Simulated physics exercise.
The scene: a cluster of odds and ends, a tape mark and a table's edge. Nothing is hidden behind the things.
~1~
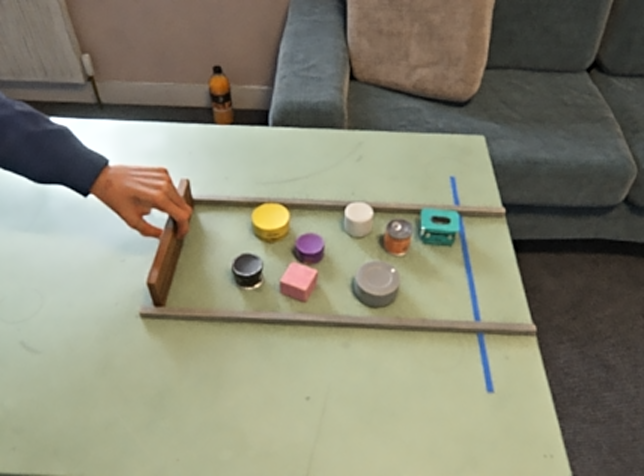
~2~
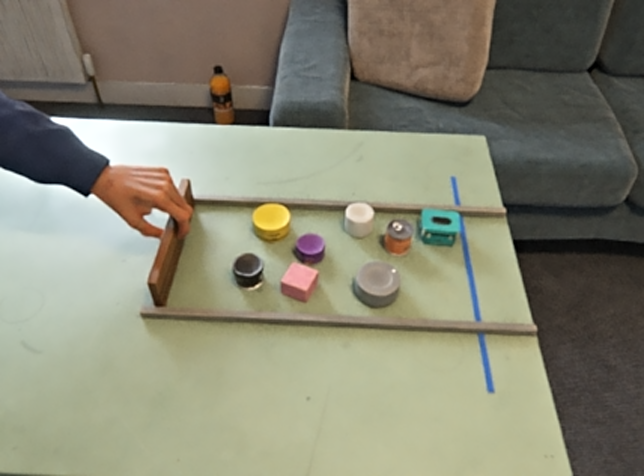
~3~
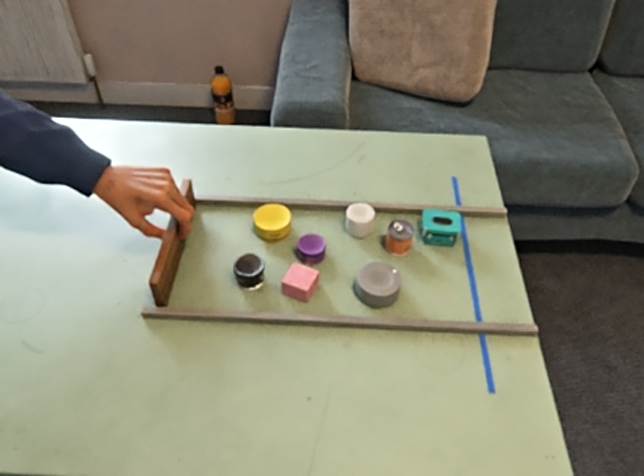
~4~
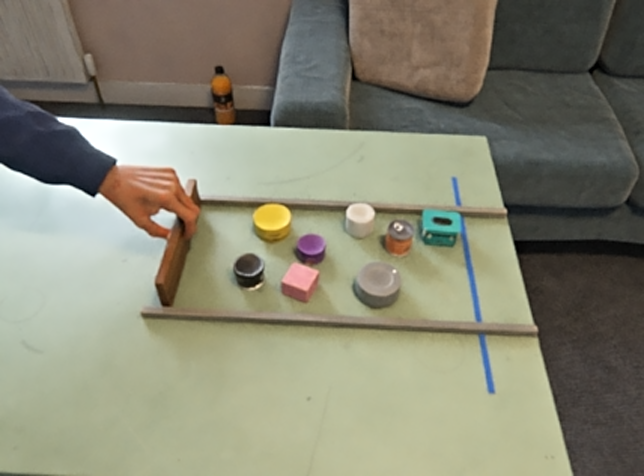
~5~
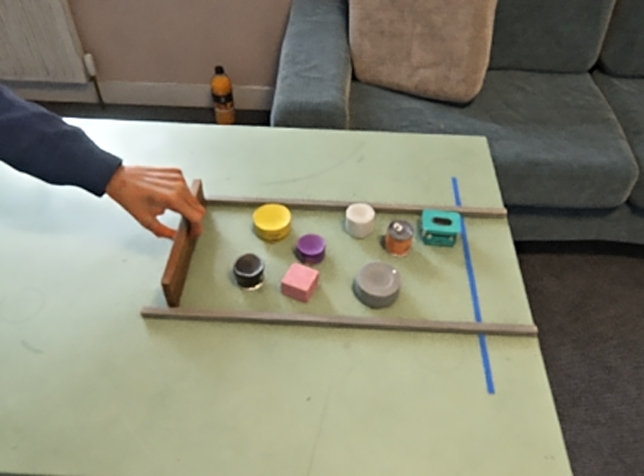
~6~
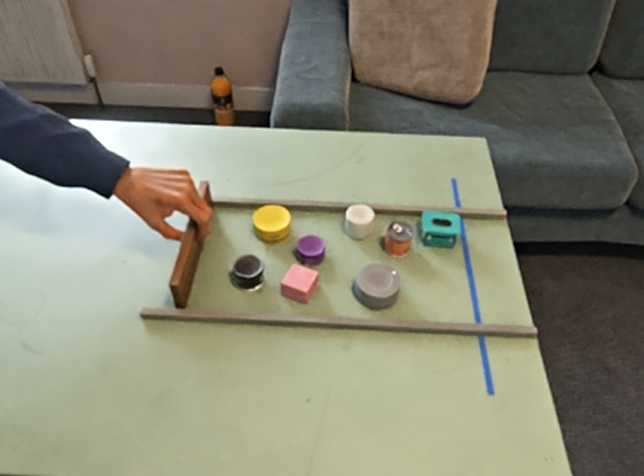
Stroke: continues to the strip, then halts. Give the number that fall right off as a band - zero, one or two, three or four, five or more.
So the count of drops is a mere one or two.
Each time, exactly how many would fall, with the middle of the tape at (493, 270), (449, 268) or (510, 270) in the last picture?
Try 1: 4; try 2: 0; try 3: 8.
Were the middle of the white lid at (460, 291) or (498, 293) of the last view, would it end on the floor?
Gone; Gone.
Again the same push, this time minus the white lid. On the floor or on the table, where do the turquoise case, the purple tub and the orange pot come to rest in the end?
I'd say the turquoise case does not stay, the purple tub stays up, and the orange pot stays up.
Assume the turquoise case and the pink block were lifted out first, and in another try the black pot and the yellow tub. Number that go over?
I'd say 0 the first time and 0 the second time.
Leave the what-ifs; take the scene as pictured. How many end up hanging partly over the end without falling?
The count is 3.
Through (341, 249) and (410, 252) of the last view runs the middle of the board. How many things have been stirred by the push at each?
Counts: 6 and 8.
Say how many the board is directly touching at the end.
4 in contact.
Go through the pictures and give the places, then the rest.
In the first frame, turquoise case (438, 227); orange pot (398, 238); grey lid (377, 284); board (173, 240); tape (468, 266).
In the second frame, orange pot (399, 238); black pot (249, 272).
In the third frame, grey lid (379, 284); pink block (301, 282).
In the fourth frame, turquoise case (440, 228); white lid (360, 221).
In the fifth frame, orange pot (399, 238); board (186, 240).
In the sixth frame, turquoise case (439, 230); orange pot (399, 239); grey lid (378, 286); board (193, 242); tape (469, 268).
Early on, none off yet; turquoise case at rest near (439, 230); orange pot at rest near (399, 239); grey lid at rest near (378, 286).
A while later, none off yet; turquoise case at rest near (439, 230); orange pot at rest near (399, 239); grey lid travelled a little near (400, 288).
Further along, none off yet; turquoise case travelled about its own width near (484, 241); orange pot travelled well along near (462, 248); grey lid travelled well along near (474, 292).
Finally, the number that fall off is one or two; lost, turquoise case.
